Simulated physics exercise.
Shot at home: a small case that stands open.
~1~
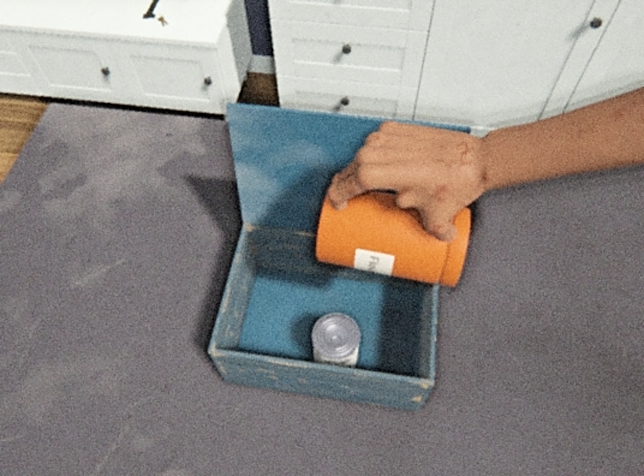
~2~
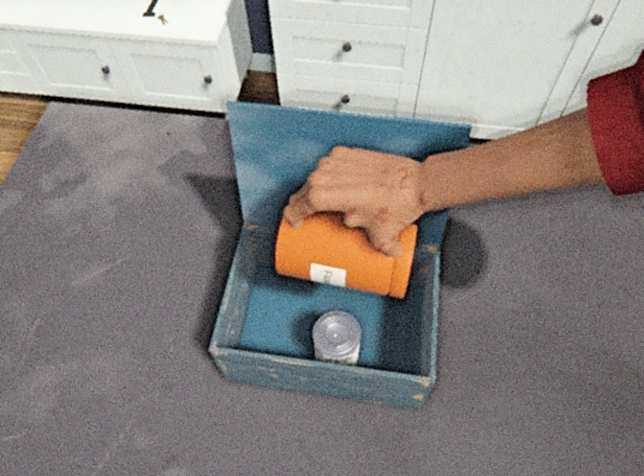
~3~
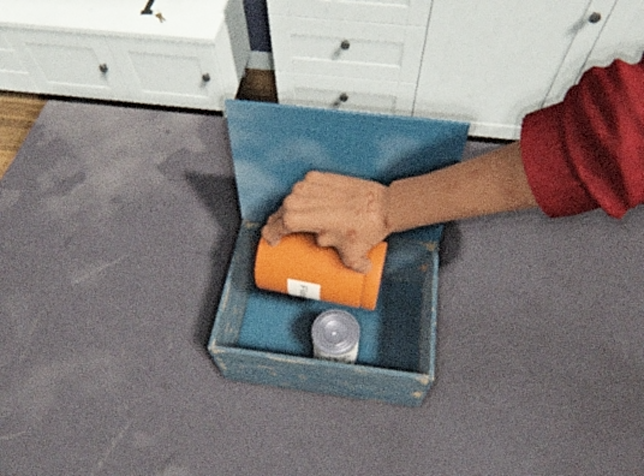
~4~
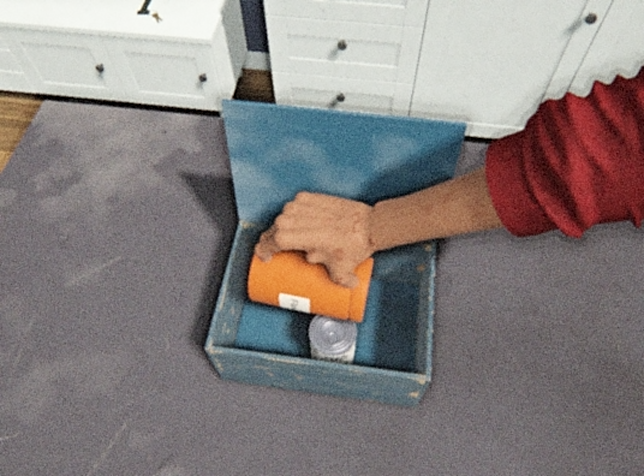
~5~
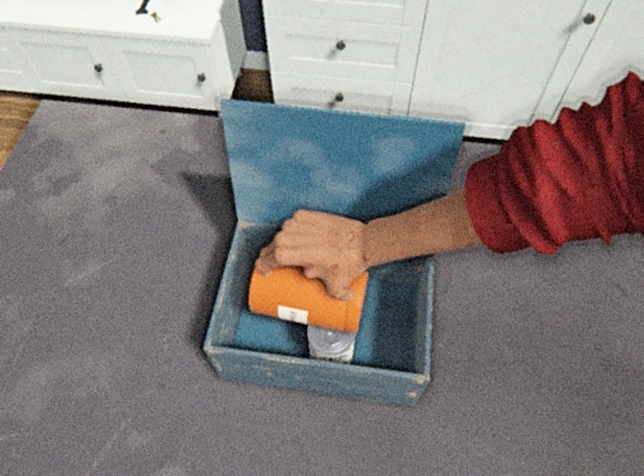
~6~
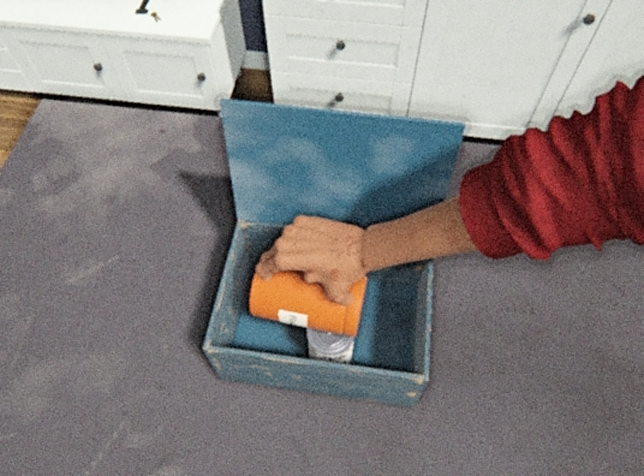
An orange jar, gripped on its side by a hand from the right, moves left and down over an open blue box holding a small pale container. The hand lowers it into the box, slowing until it barely shifts, and ends still on the jar, which partly covers the container.
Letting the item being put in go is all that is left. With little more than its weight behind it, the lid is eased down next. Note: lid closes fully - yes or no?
No.
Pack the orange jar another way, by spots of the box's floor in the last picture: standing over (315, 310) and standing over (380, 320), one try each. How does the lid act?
Case one: Lid stays raised; case two: Lid stays raised.
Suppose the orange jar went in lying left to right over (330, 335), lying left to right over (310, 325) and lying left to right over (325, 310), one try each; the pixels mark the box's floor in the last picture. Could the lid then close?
Case one, the lid lies closed; case two, it lies closed; case three, it lies closed.
Then, 1.00 s on from there, lid starting down; orange jar shifted about its own width near (261, 309).
Then, 1.80 s on from there, lid 37° above the rim; orange jar shifted about its own width near (261, 309).
In the end, lid 11° above the rim; moved from the start, orange jar; white tin unmoved. At the end, from the last picture's camera, orange jar near (261, 309).
